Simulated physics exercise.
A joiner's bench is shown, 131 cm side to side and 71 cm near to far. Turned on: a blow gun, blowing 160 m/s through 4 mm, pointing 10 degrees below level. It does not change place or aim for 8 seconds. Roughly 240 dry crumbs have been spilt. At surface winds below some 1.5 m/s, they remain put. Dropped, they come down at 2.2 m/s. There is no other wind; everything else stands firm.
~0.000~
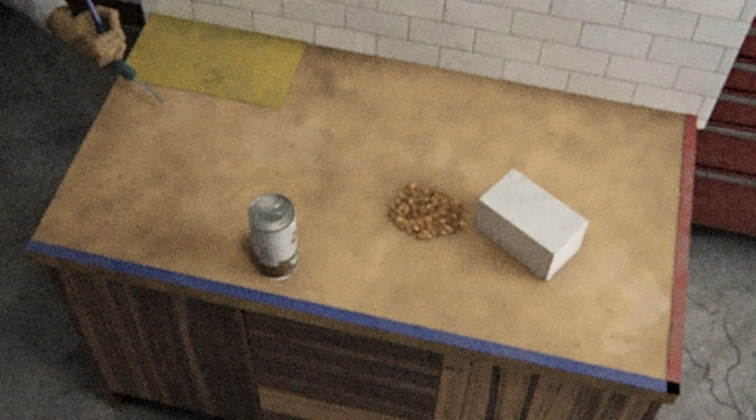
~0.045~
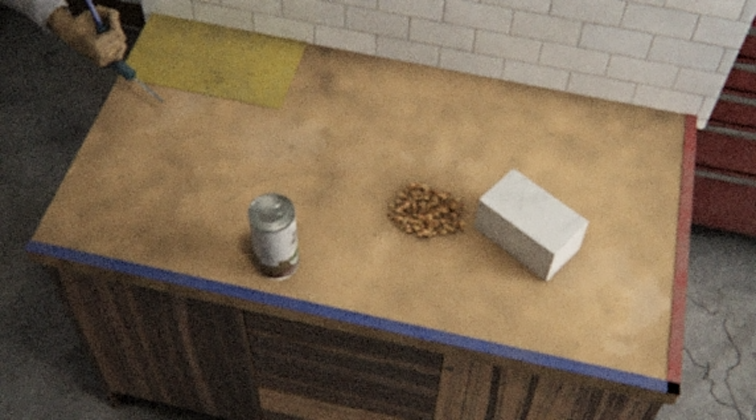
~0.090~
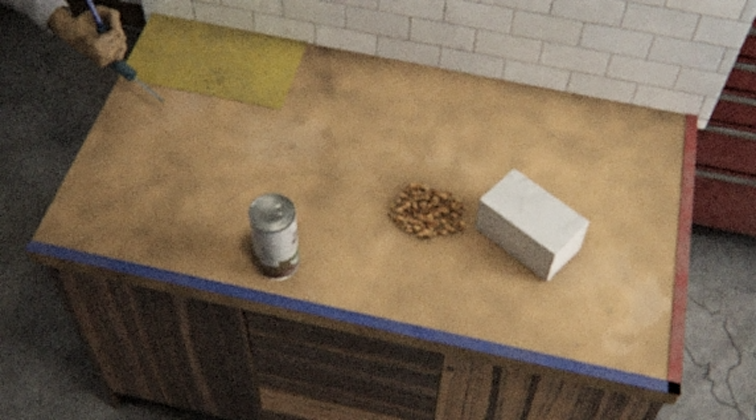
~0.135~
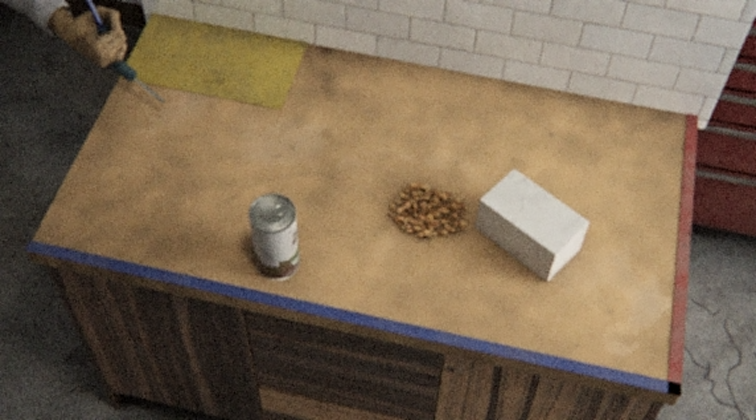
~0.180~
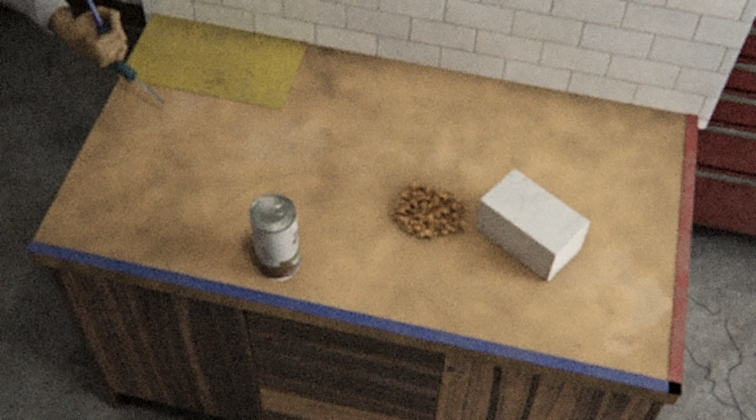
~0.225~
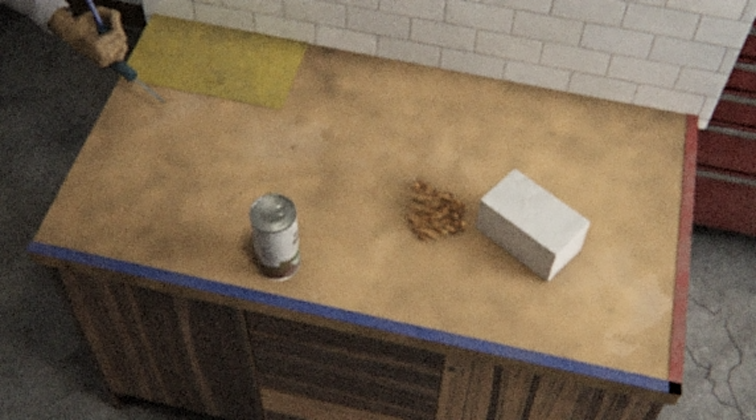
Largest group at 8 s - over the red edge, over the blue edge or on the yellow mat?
Red one.
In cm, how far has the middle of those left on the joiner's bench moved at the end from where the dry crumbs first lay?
Roughly 30 centimetres.
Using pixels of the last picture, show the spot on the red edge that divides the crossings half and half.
About (683, 366).
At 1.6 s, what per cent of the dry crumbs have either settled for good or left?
50 %.
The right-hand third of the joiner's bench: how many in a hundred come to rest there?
Some 40 per cent.
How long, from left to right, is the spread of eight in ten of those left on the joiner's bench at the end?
Looks like some 40 cm to me.
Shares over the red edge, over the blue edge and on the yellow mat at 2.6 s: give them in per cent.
50 % red, 3 % blue, 0 % yellow.
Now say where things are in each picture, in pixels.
In the first picture, the middle of the dry crumbs is near (429, 212), none has stirred yet and the mouth of the blow gun is at (163, 102).
In the second picture, the middle of the dry crumbs is near (429, 212), none has stirred yet, the blue edge is centred on (339, 320), the yellow mat is centred on (214, 60) and the red edge is centred on (690, 242).
In the third picture, the middle of the dry crumbs is near (429, 212), none has stirred yet, the top of a block is at (534, 210) and the top of a tin is at (272, 212).
In the fourth picture, the middle of the dry crumbs is near (430, 212) and none has stirred yet.
In the fifth picture, the middle of the dry crumbs is near (430, 212) and none has stirred yet.
In the sixth picture, the middle of the dry crumbs is near (431, 213), the farthest in sight from the blow gun is at (463, 229) and about 20 % have left their places.
After 1.6 s the count stands so, 3 % are over the blue edge, 0 % on the yellow mat and 38 % over the red edge; the middle of those still in play is near (551, 200).
After 2.6 s the count stands so, 3 % are over the blue edge, 0 % on the yellow mat and 50 % over the red edge; the middle of those still in play is near (562, 196).
After 4.4 s the count stands so, 3 % are over the blue edge, 0 % on the yellow mat and 58 % over the red edge; the middle of those still in play is near (547, 199).
After 8.0 s, at the end, 3 % are over the blue edge, 0 % on the yellow mat and 60 % over the red edge; the middle of those still in play is near (568, 200).
